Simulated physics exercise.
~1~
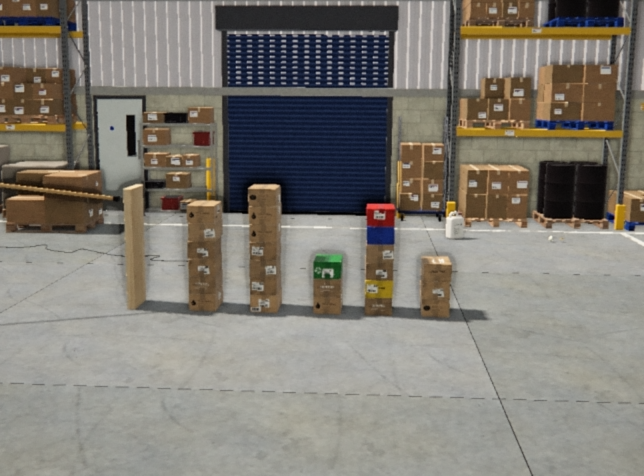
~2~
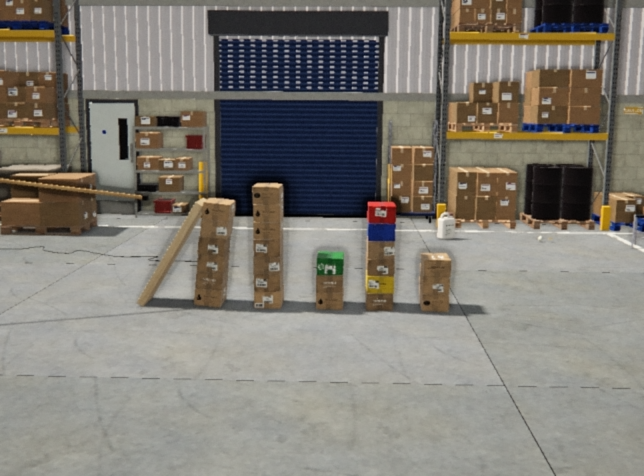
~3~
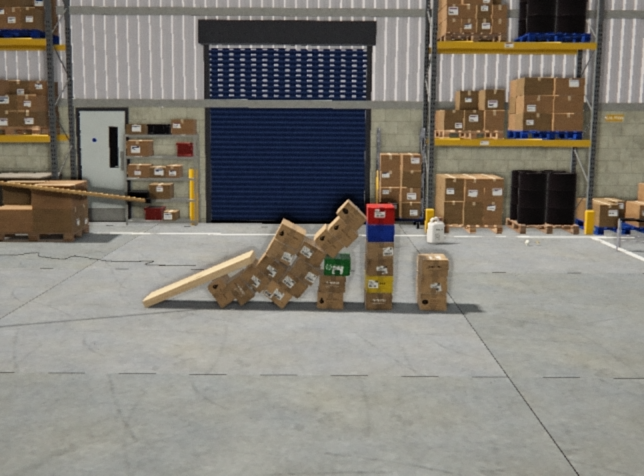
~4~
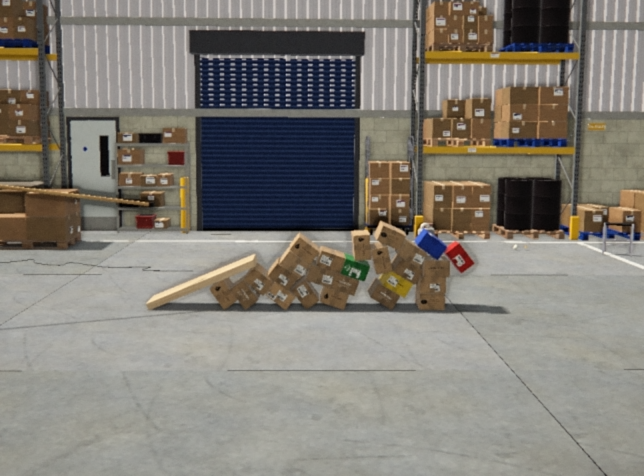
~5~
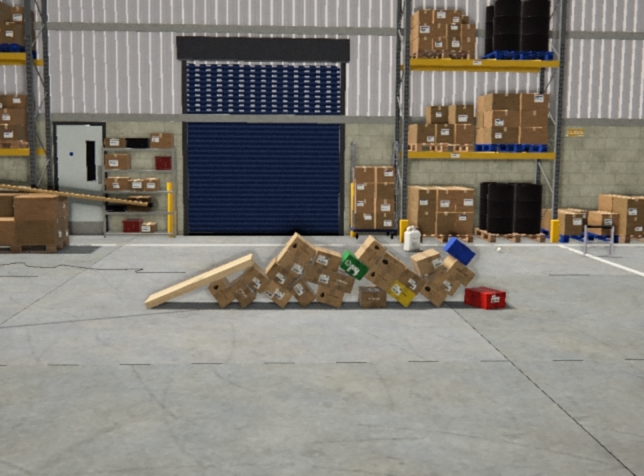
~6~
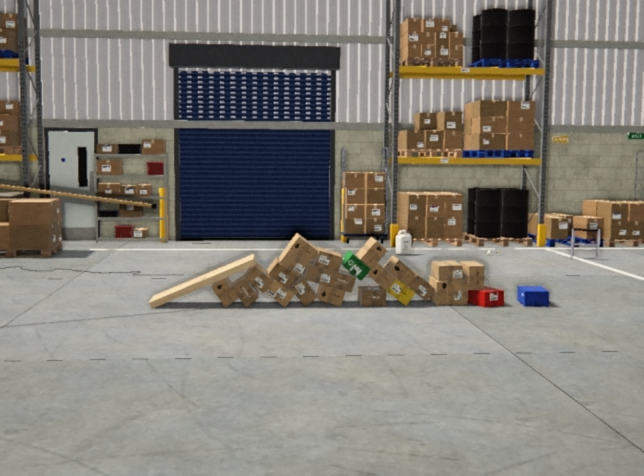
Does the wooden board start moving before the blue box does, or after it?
The wooden board moves before the blue box. It is already leaning to the right while the blue box still sits in its column, and the blue box only tumbles later.
